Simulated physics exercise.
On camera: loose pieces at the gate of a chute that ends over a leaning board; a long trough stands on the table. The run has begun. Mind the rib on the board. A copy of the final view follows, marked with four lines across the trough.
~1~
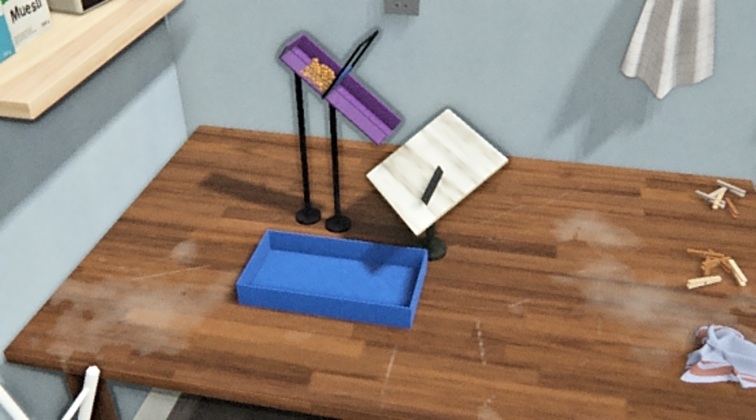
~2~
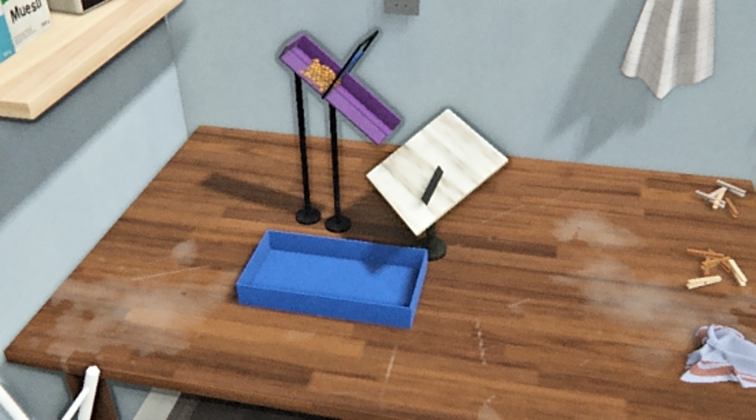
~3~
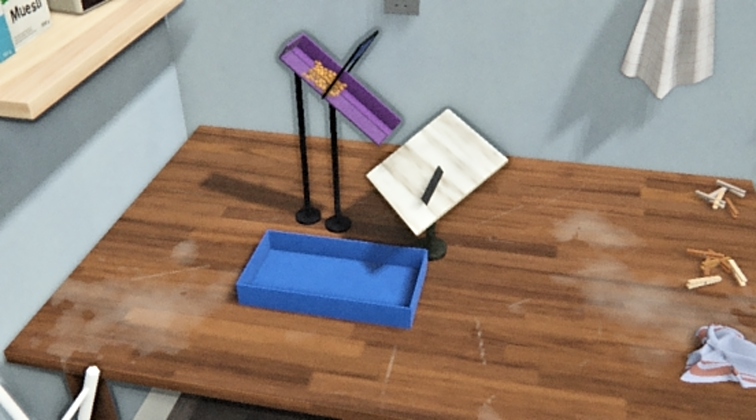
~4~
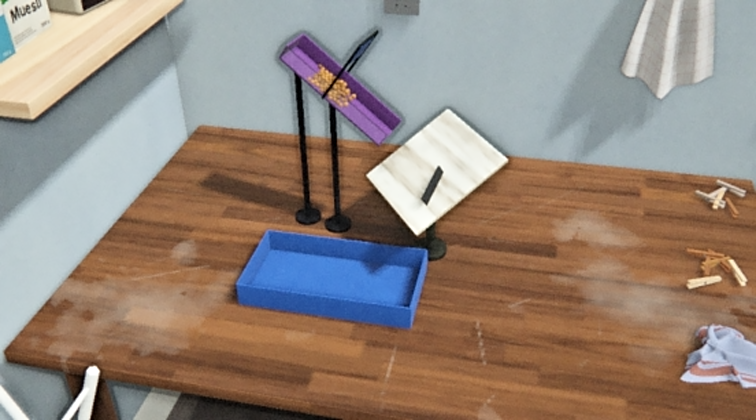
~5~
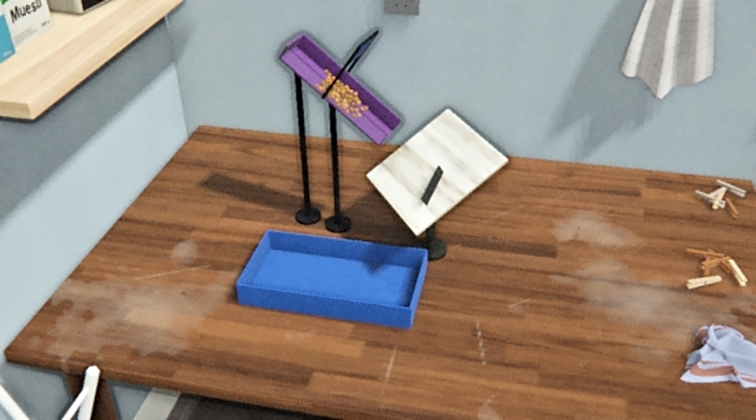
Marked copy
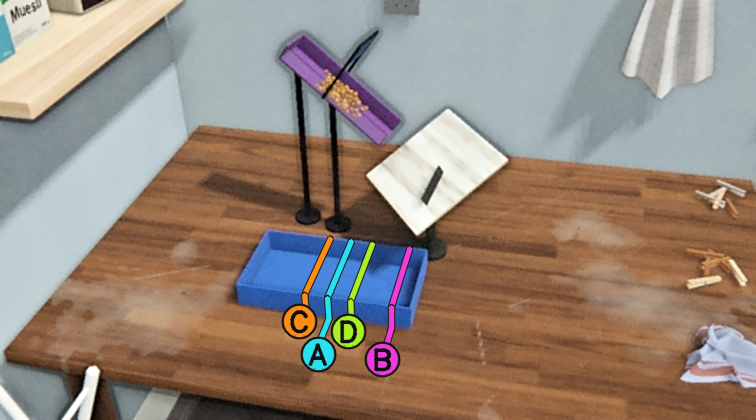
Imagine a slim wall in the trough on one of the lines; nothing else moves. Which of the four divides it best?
Line D does it best.
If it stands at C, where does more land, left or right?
The right side.
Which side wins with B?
The left side.
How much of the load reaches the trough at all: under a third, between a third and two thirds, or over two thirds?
About that: Over two thirds.
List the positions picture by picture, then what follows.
Load behind the gate near (325, 81), roasted chickpeas; lip of the chute near (386, 139), sloping gently, in the first picture.
Middle of the board near (433, 168), tilted fairly steeply; middle of its low edge near (390, 203); of its high edge near (476, 133), in the second picture.
Front corners of the trough near (237, 284) and (410, 308), empty; front of the load near (337, 93), in the third picture.
Middle of the load near (333, 89); its front near (346, 104), close to a quarter of the way to the lip; rib from (439, 165) to (422, 199), in the fourth picture.
Middle of the load near (341, 95); its front near (358, 116), close to half of the way to the lip, in the fifth picture.
On the marked copy, line A crosses the front rim at (327, 297); line B crosses the front rim at (391, 306); line C crosses the front rim at (305, 294); line D crosses the front rim at (351, 300).
With A, of what is caught, none at all on the left of the divider, the whole lot on the right.
With B, of what is caught, all but a few on the left of the divider, only a few on the right.
With C, of what is caught, none at all on the left of the divider, the whole lot on the right.
With D, of what is caught, close to a third on the left of the divider, close to two thirds on the right.
